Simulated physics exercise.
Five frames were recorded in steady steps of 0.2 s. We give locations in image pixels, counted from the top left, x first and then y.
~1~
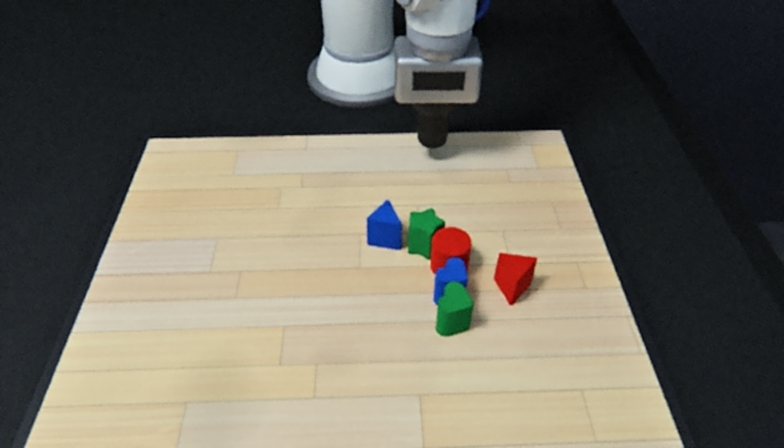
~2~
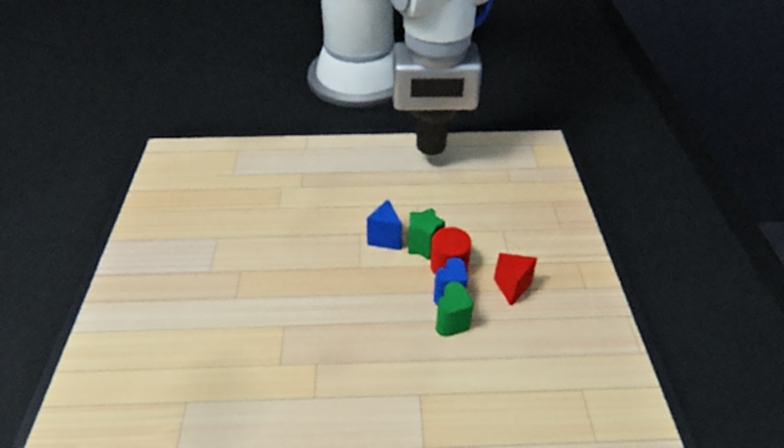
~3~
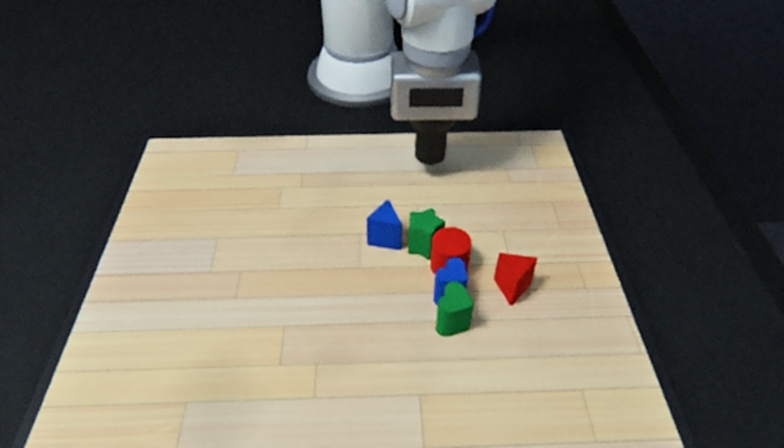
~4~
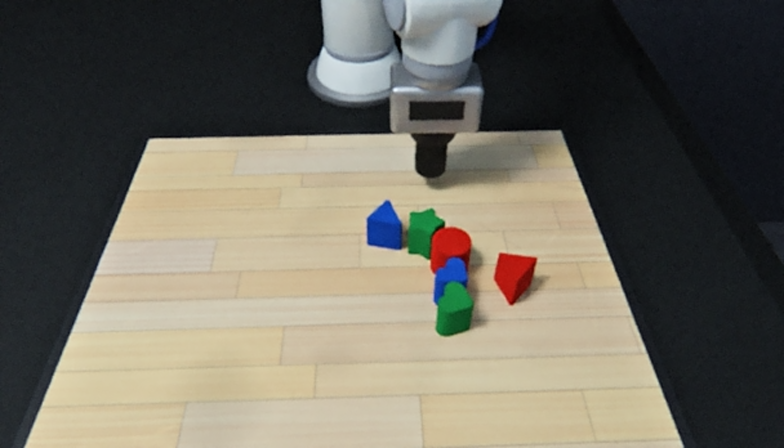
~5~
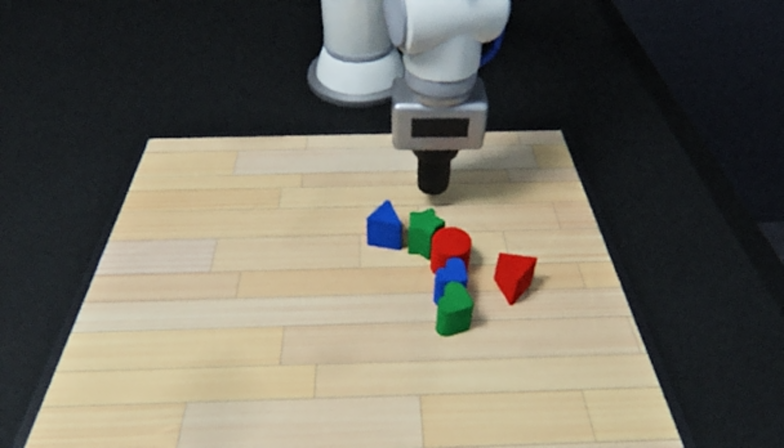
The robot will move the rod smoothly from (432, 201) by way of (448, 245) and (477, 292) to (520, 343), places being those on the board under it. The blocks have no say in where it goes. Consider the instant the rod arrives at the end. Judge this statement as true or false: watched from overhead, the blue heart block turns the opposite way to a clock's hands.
It is false.
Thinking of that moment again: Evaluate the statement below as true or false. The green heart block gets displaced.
That claim is true.
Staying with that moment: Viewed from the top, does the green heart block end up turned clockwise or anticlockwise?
In a top view, it turns counterclockwise.
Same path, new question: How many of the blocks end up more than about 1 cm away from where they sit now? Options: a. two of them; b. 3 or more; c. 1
The correct letter is b.
One third of the way, rod (450, 230); green star-shaped block (421, 227), turned 15° clockwise; red circular block (456, 247); blue heart block (453, 276); green heart block (455, 303).
Two thirds of the way, rod (480, 277); green star-shaped block (425, 230), turned 40° clockwise; red circular block (484, 299); blue heart block (452, 307); green heart block (438, 329), turned 45° anticlockwise.
At the end, rod (525, 329); green star-shaped block (425, 230), turned 40° clockwise; red circular block (500, 344); blue heart block (453, 309), turned 135° clockwise; green heart block (437, 331), turned 35° anticlockwise.
